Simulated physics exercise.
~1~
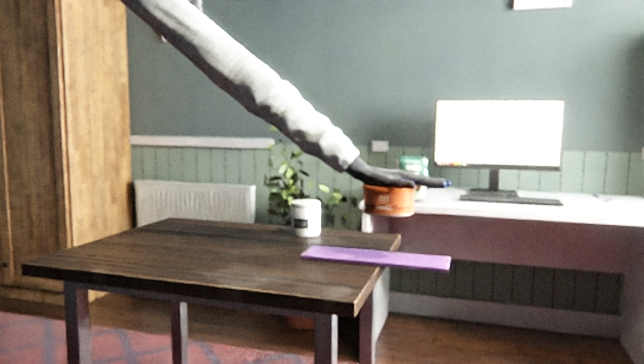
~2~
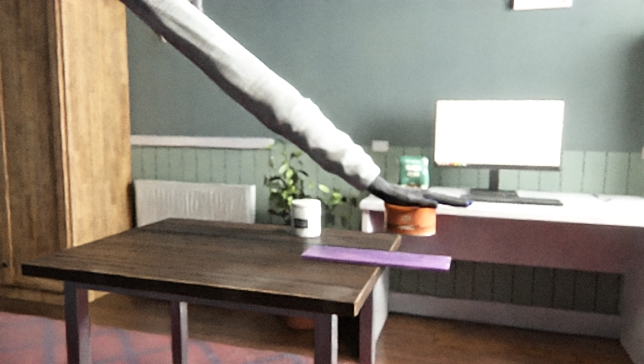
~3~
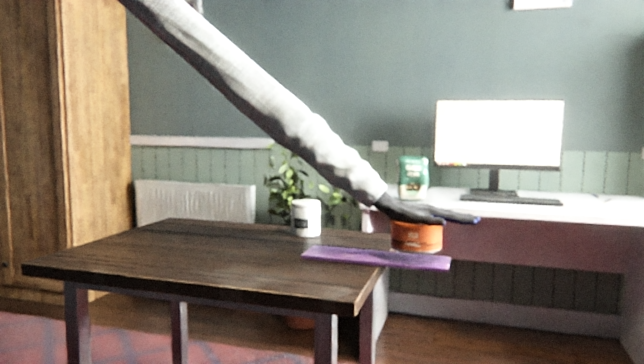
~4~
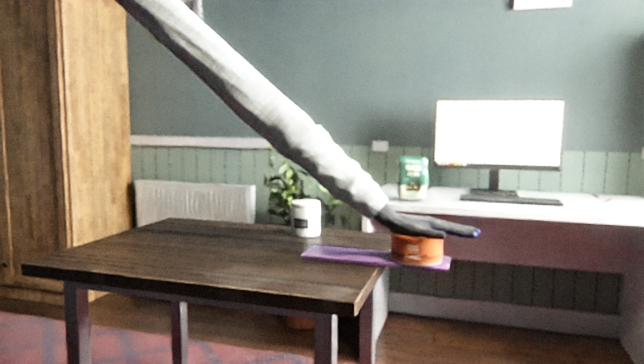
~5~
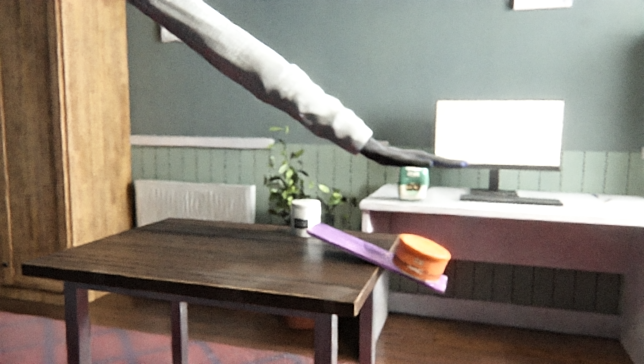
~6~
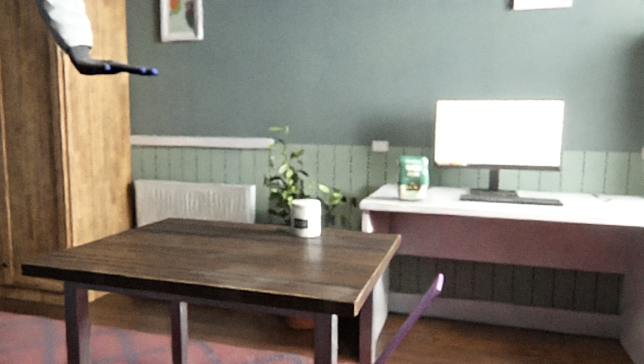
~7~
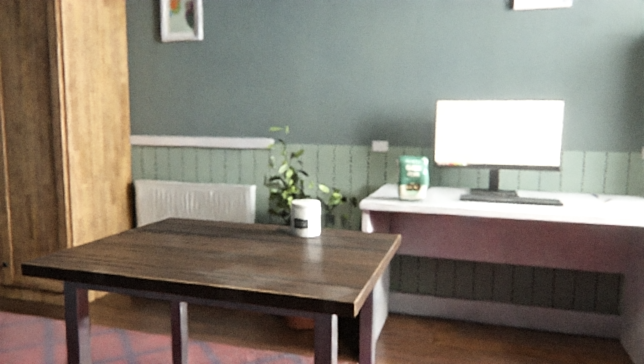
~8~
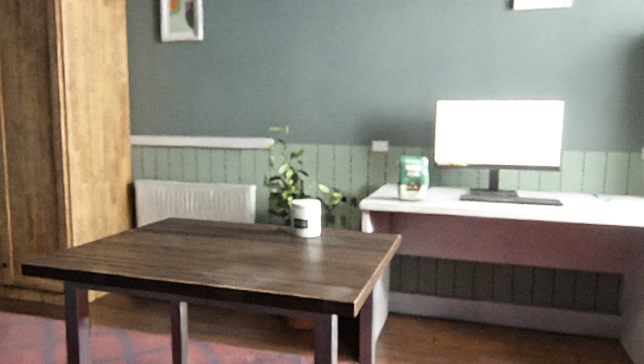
In a green-walled room, a gloved hand lowers an orange tub onto an overhanging purple board, which tips off the table, leaving the white jar.
